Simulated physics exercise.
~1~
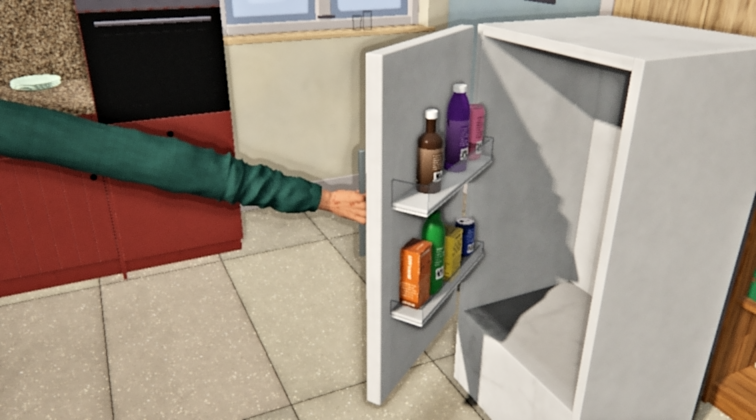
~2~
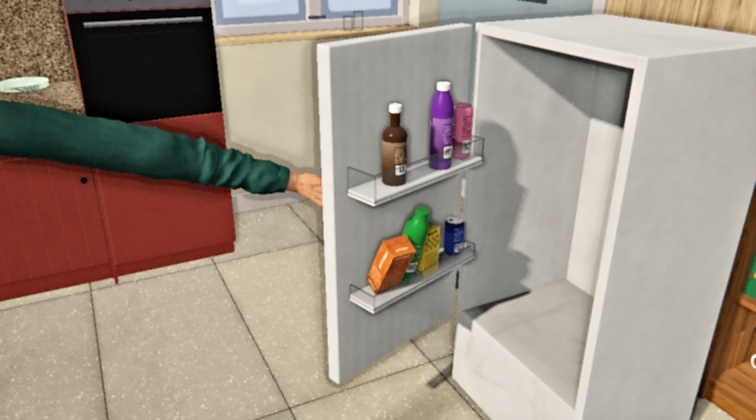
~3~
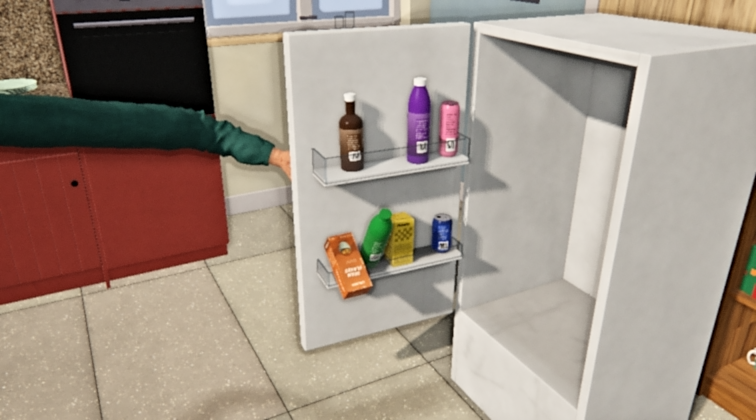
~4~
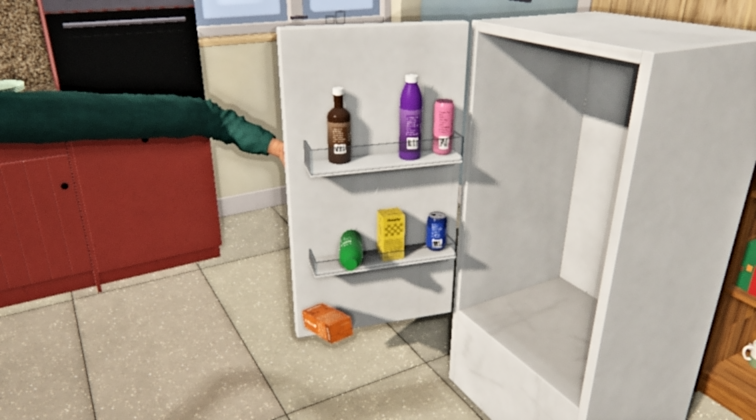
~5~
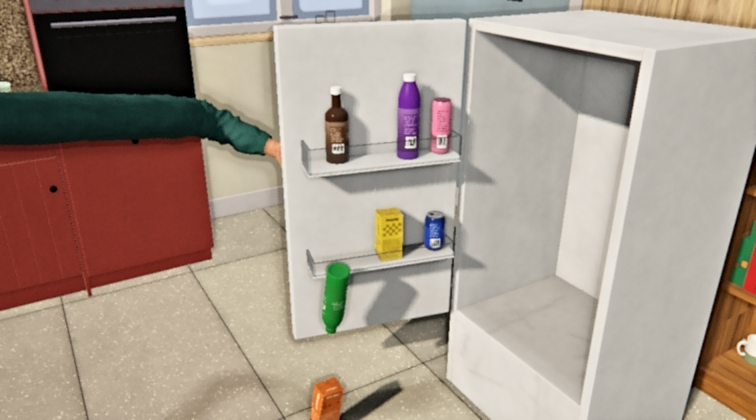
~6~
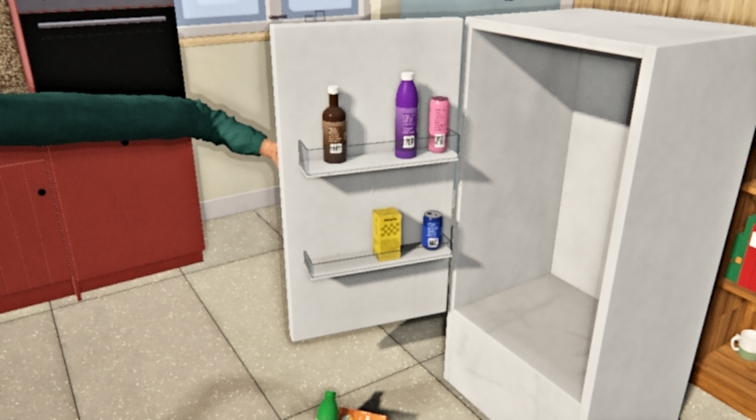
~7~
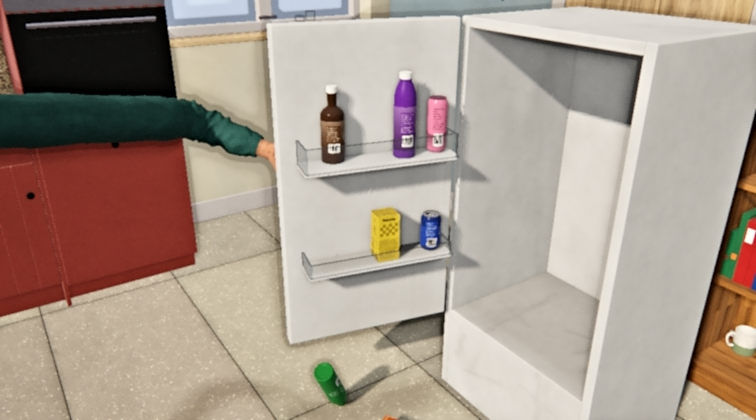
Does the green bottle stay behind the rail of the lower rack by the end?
No, the green bottle tips over the rail, drops out of the door and ends up on the tiled floor.
To begin with, a hand at the end of a green sleeve holds the open door of a white fridge, whose two racks carry bottles, cartons and cans. The arm swings the door wider to the left, and the orange carton and green bottle start to lean on the lower rack. The orange carton tips over the rail and drops, and the green bottle follows it headfirst as the door slows. Both land on the tiled floor, while the yellow carton, blue can and everything on the upper rack stay upright behind the rails.
